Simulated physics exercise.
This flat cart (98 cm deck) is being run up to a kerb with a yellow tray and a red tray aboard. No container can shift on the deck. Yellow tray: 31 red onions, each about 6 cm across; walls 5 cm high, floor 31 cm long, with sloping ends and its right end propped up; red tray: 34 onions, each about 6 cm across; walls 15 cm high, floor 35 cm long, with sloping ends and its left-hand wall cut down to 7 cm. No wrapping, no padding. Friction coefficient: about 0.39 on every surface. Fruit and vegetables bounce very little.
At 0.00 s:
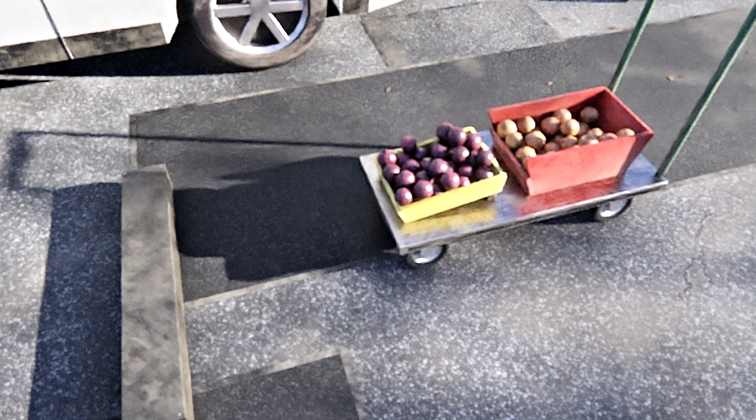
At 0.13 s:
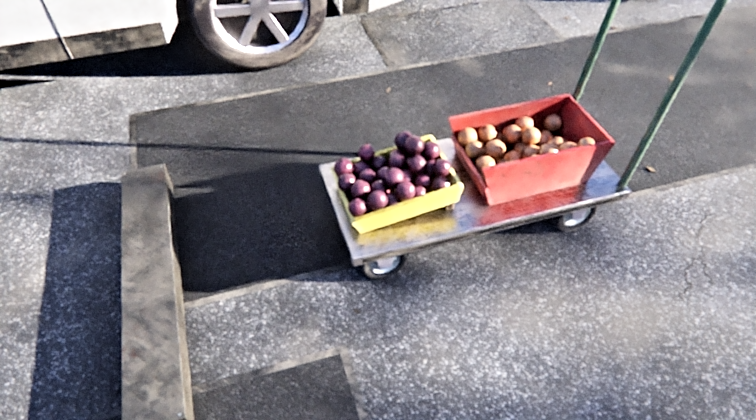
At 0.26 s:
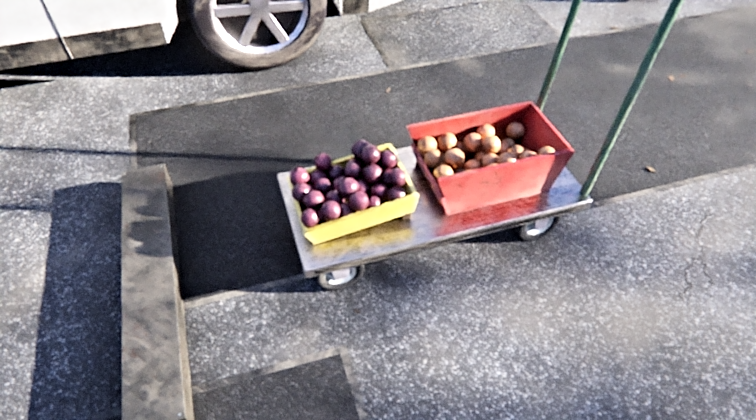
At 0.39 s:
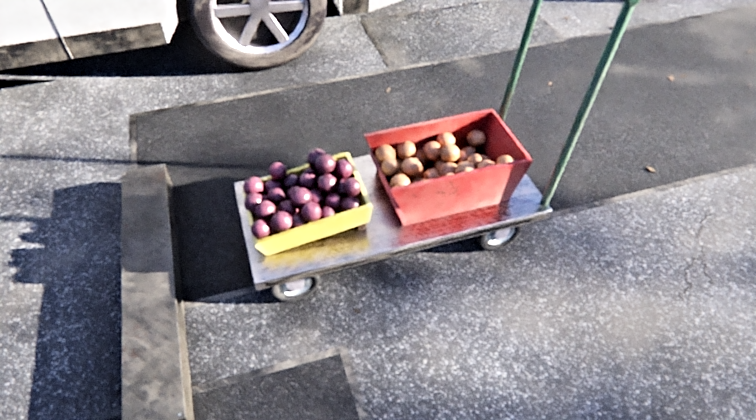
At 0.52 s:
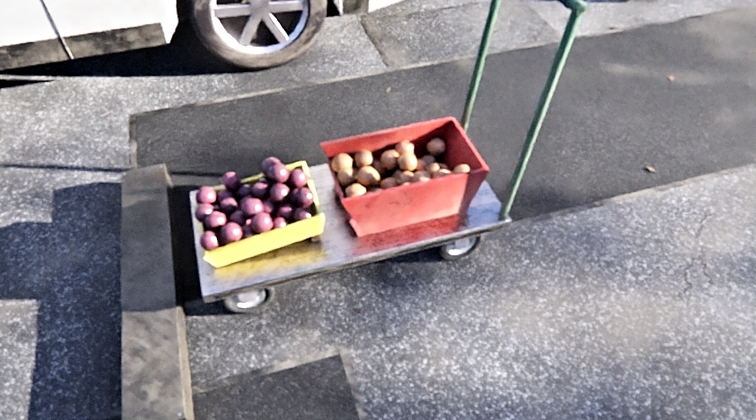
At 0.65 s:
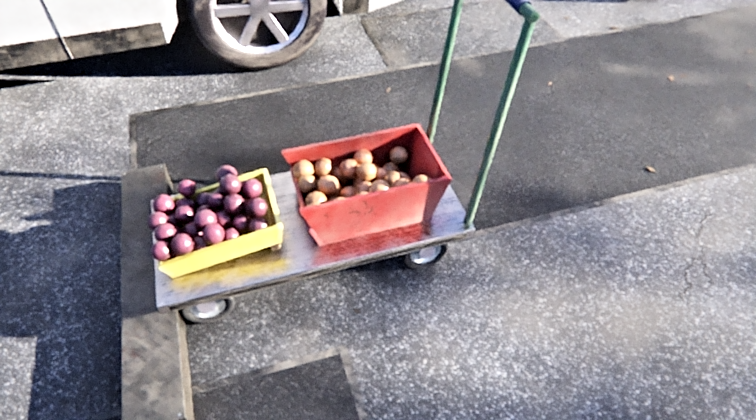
A flat metal cart with a green handle rolls leftward and slightly toward the viewer across sunlit grey paving, seen from above by a still camera. On its deck sit a yellow tray of dark purple onions at left and a red tray of round brown items at right, with a vehicle's wheel behind. Both trays ride along unshifted as the cart's front reaches over the kerb at left.
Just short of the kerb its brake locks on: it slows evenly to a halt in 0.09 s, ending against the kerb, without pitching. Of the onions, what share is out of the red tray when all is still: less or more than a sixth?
It sheds fewer than one in six of them.
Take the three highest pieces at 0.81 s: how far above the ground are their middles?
Some 34 cm up.
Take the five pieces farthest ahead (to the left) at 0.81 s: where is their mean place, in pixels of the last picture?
Near (138, 248).
After 0.69 s, the yellow tray is down by 1 of 31 and the red tray has all 34.
After 0.81 s, the yellow tray is down by 6 of 31 and the red tray has all 34.
After 1.04 s, the yellow tray is down by 8 of 31 and the red tray has all 34.
Final count (at 1.54 s), the yellow tray is down by 8 of 31 and the red tray has all 34. Asked share, 0 of 34, 0 per cent.
